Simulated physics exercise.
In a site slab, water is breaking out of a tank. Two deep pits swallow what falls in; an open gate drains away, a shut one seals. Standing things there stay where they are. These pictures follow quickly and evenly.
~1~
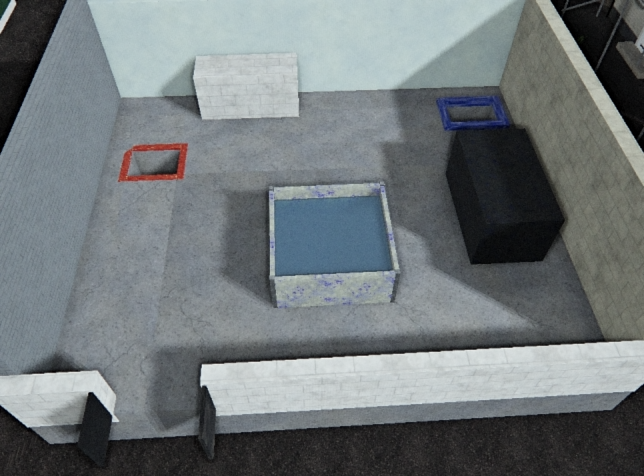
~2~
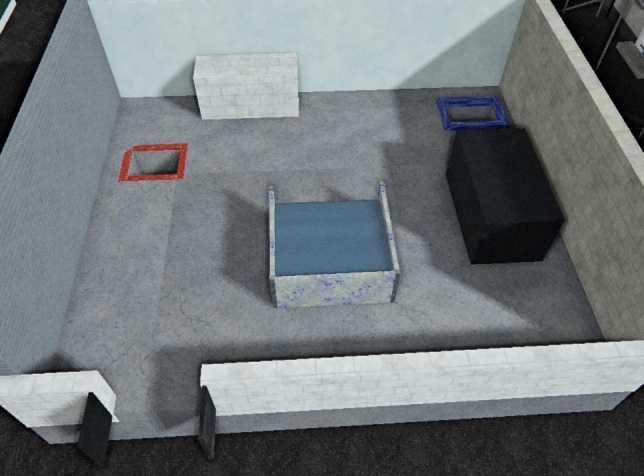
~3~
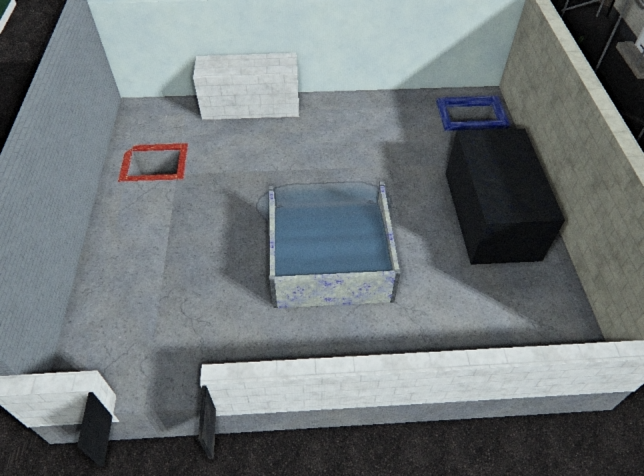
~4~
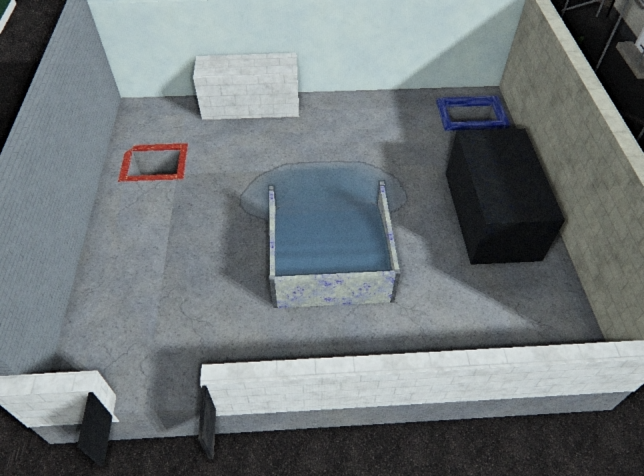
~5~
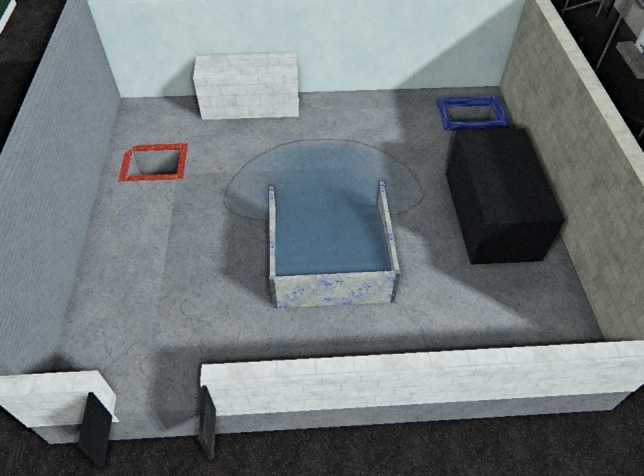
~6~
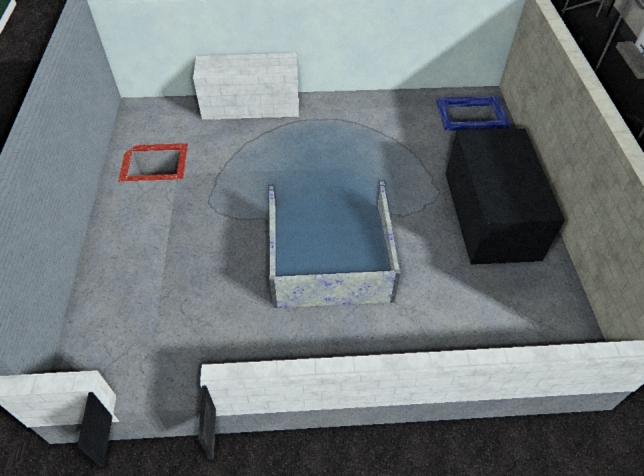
Water in the open tank stayed still until the far wall disappeared, then poured out through the gap and spread across the grey floor in a widening, rounded sheet behind the tank.
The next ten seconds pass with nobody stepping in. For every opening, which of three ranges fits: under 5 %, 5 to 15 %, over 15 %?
In order: The gate will not reach five per cent; the blue pit will not leave the five-to-fifteen per cent band; the red pit will not stay within fifteen per cent.
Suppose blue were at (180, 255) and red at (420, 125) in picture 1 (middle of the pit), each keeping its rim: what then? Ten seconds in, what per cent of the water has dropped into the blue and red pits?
Blue 0%, red 30%.
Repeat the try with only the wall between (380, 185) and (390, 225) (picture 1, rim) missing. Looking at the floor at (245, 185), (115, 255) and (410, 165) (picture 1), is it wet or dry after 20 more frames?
Result, in sequence: Untouched by the flood; untouched by the flood; inundated.
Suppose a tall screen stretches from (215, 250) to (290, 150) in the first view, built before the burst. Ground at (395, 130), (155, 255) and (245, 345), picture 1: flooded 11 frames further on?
Same order as asked - soaked, unsoaked, unsoaked.
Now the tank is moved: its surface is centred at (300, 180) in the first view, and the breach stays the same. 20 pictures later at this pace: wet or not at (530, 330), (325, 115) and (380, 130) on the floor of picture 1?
In order: Unflooded, then inundated, then inundated.
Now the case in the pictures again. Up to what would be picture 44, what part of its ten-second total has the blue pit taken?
I make it 95 per cent.
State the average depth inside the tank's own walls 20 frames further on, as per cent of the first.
Around 14 in a hundred, give or take.
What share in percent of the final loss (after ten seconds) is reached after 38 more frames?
Share gone by then: About 75 %.
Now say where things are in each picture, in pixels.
In the first frame, the open tank at (331, 232) is whole and still.
In the second frame, the front is at (269, 217), out from the gap on the open tank's far side.
In the third frame, water pours out on the open tank's far side and has run to (262, 206).
In the fourth frame, the front is at (258, 182), out from the gap on the open tank's far side.
In the fifth frame, water pours out on the open tank's far side and has run to (286, 147).
In the sixth frame, water pours out on the open tank's far side and has run to (298, 124).
A moment on, water covers 30 % of the floor; the gate 0 %, the blue pit 0 %, the red pit 0 %.
Next, water covers 35 % of the floor; the gate 0 %, the blue pit 0 %, the red pit 1 %.
Then, water covers 45 % of the floor; the gate 0 %, the blue pit 2 %, the red pit 4 %.
Later, water covers 65 % of the floor; the gate 0 %, the blue pit 7 %, the red pit 12 %.
In the end, water covers 85 % of the floor; the gate 0 %, the blue pit 7 %, the red pit 17 %.
